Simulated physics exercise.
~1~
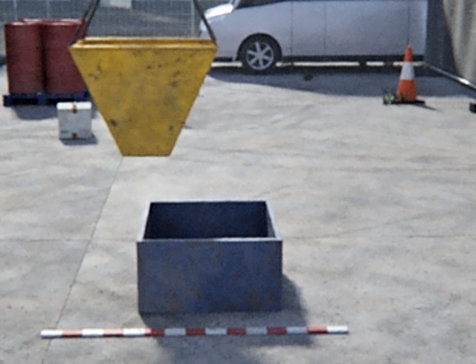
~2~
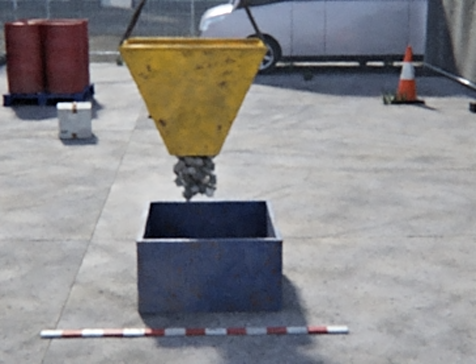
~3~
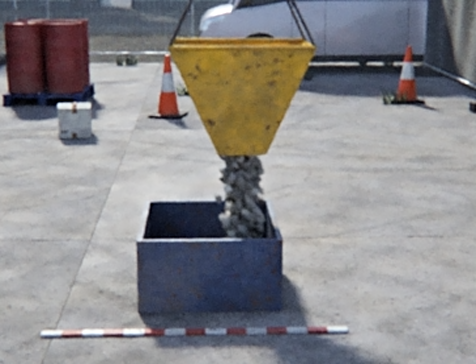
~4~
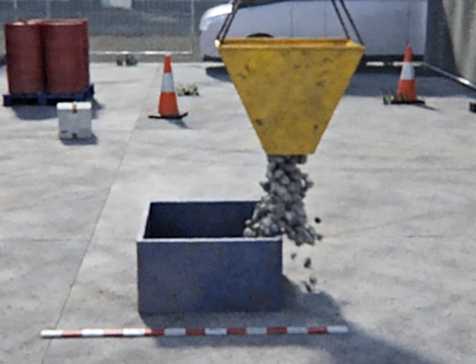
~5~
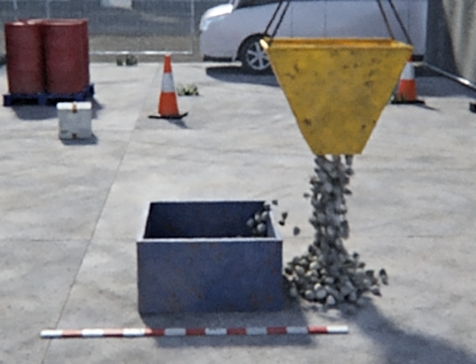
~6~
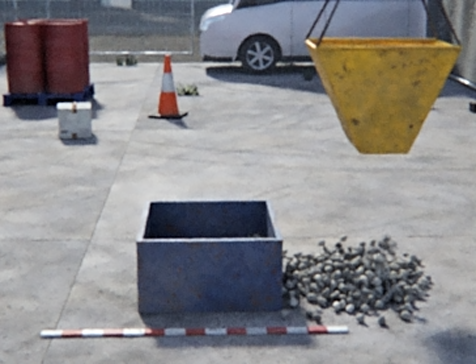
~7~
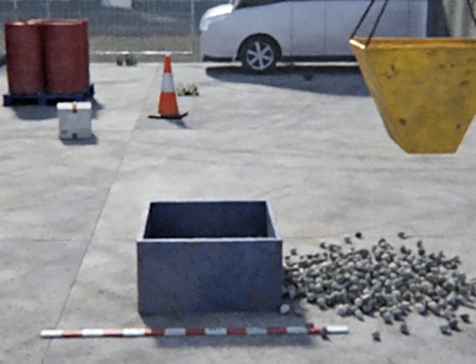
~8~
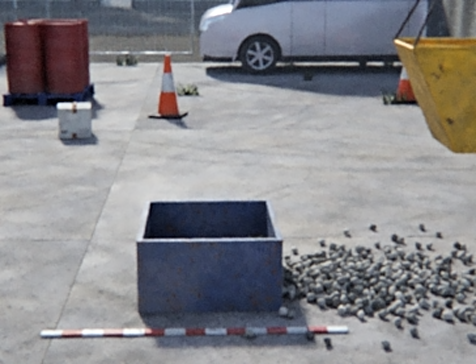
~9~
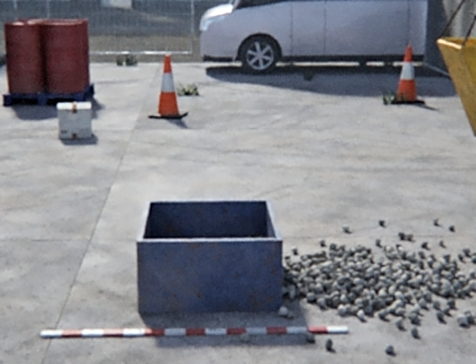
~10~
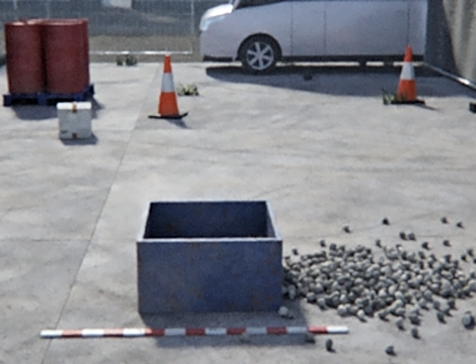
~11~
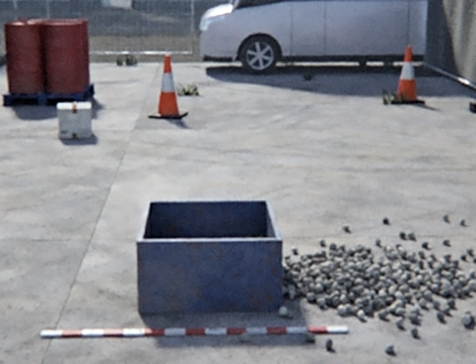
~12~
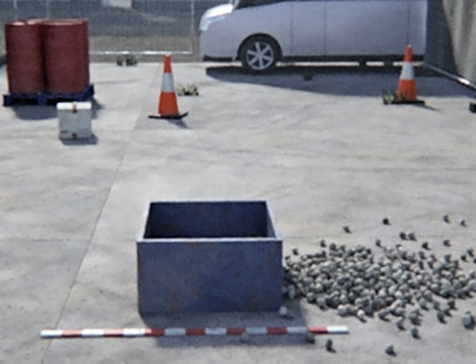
A yellow skip moves right, spilling grey stones into a bin and onto the ground beside it.
